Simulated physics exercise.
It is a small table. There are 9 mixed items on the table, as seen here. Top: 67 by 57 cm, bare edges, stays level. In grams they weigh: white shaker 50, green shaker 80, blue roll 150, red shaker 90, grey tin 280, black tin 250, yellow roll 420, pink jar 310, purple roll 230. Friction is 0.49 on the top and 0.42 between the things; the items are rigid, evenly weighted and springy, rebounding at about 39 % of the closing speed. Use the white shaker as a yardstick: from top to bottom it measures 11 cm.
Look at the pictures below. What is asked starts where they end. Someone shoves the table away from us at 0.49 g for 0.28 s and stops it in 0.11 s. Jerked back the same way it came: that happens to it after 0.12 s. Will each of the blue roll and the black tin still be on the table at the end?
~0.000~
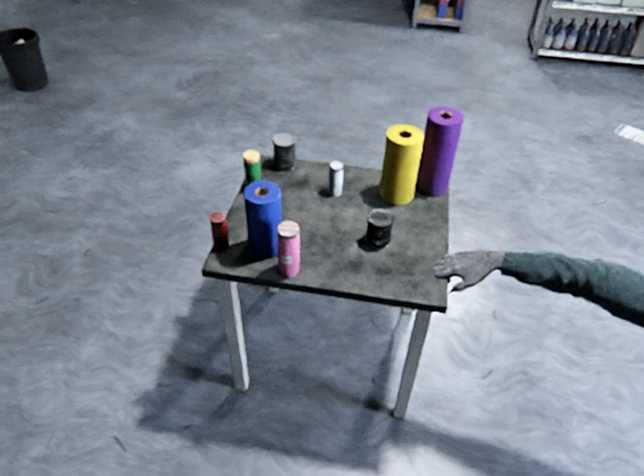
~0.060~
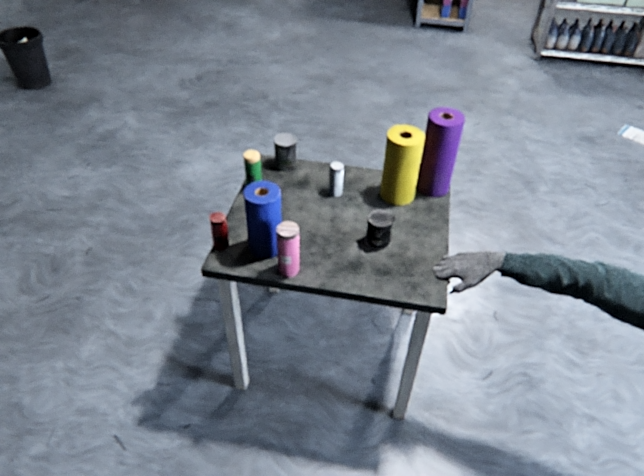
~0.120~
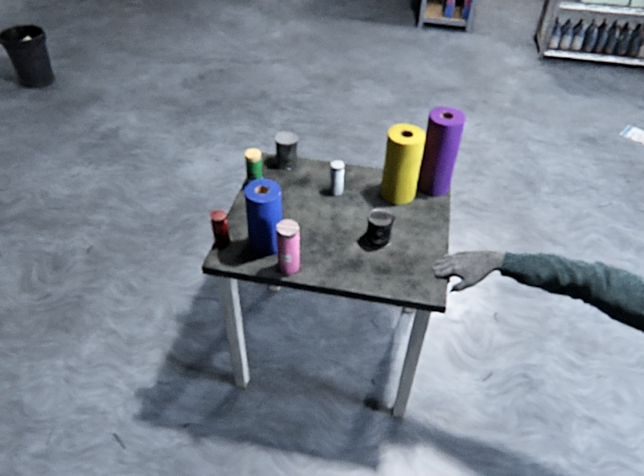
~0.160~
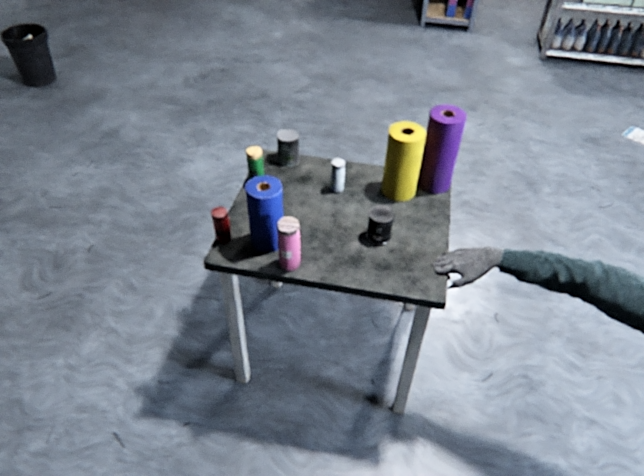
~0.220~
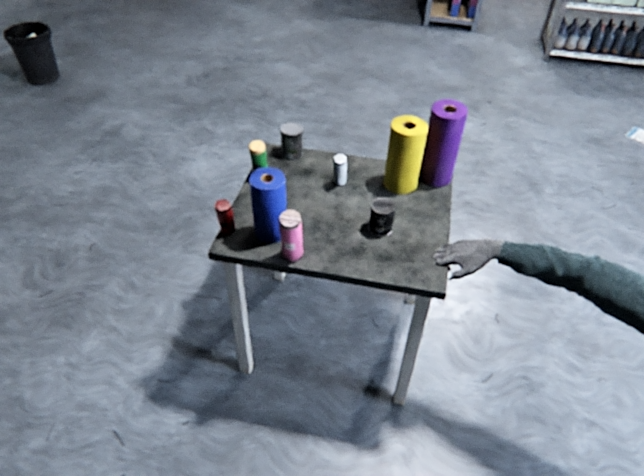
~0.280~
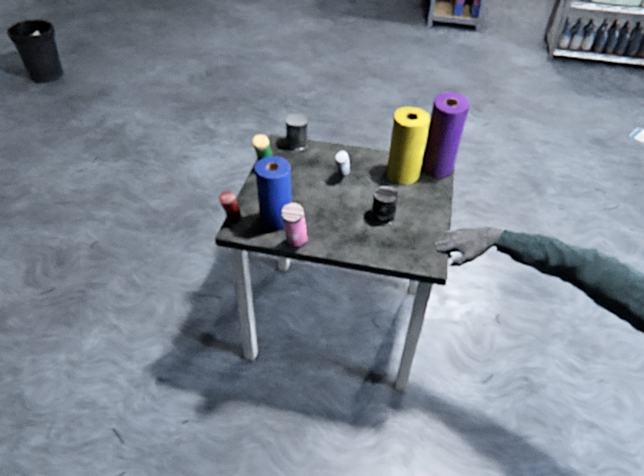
Most likely the blue roll finishes on the top, most likely the black tin finishes on the top.
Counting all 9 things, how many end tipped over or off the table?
I get 8.
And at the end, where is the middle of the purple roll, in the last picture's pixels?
Look near (444, 187) and you'll find it.
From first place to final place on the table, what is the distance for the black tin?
Net distance near 9 cm.
Around 0.58 s, table shifted 26 cm; grey tin, pink jar and purple roll now off the table; blue roll at 57° to upright near (298, 144); black tin shifted 11 cm near (394, 158).
Around 0.88 s, table shifted 4 cm; yellow roll now off the table; blue roll on its side near (296, 163); black tin shifted 17 cm near (388, 187).
Around 1.38 s, red shaker now off the table; blue roll on its side near (288, 180); black tin shifted 9 cm near (383, 212).
Finally (4.3 s), off the table, red shaker, grey tin, yellow roll, pink jar and purple roll; on their side or leaning hard on the table, white shaker, green shaker and blue roll; not toppled but over 5 cm from the start, black tin. In the last view, blue roll near (288, 180), black tin near (383, 212).
